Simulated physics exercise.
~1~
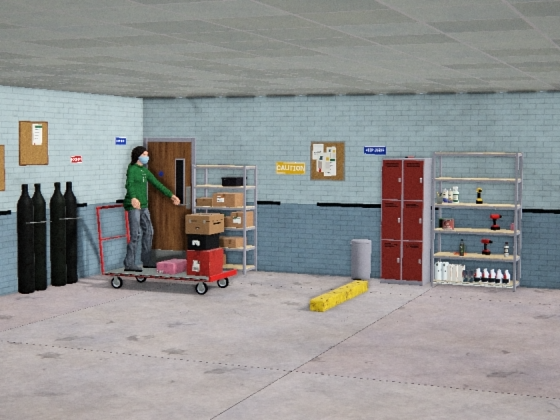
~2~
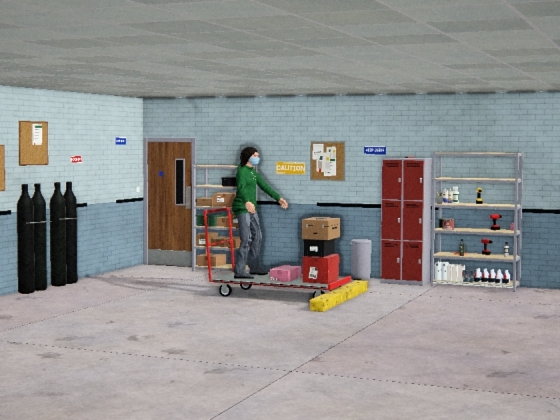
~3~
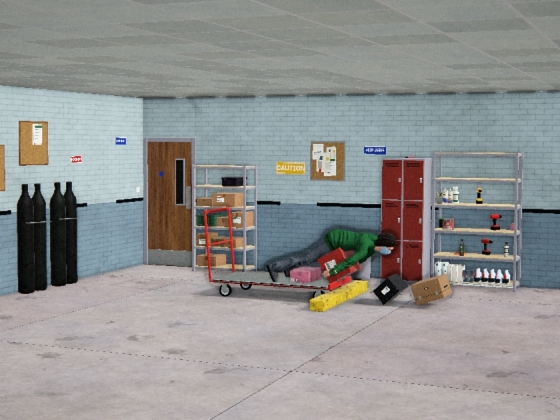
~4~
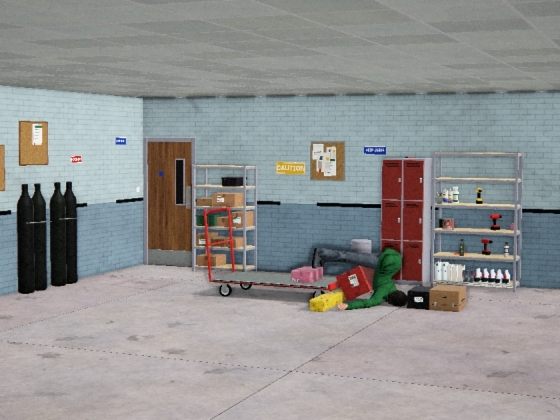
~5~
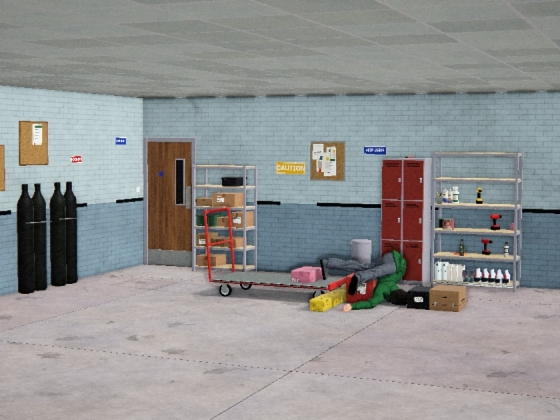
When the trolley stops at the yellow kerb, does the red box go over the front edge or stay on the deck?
The red box goes over the front edge of the trolley, tipping over as it leaves the deck.
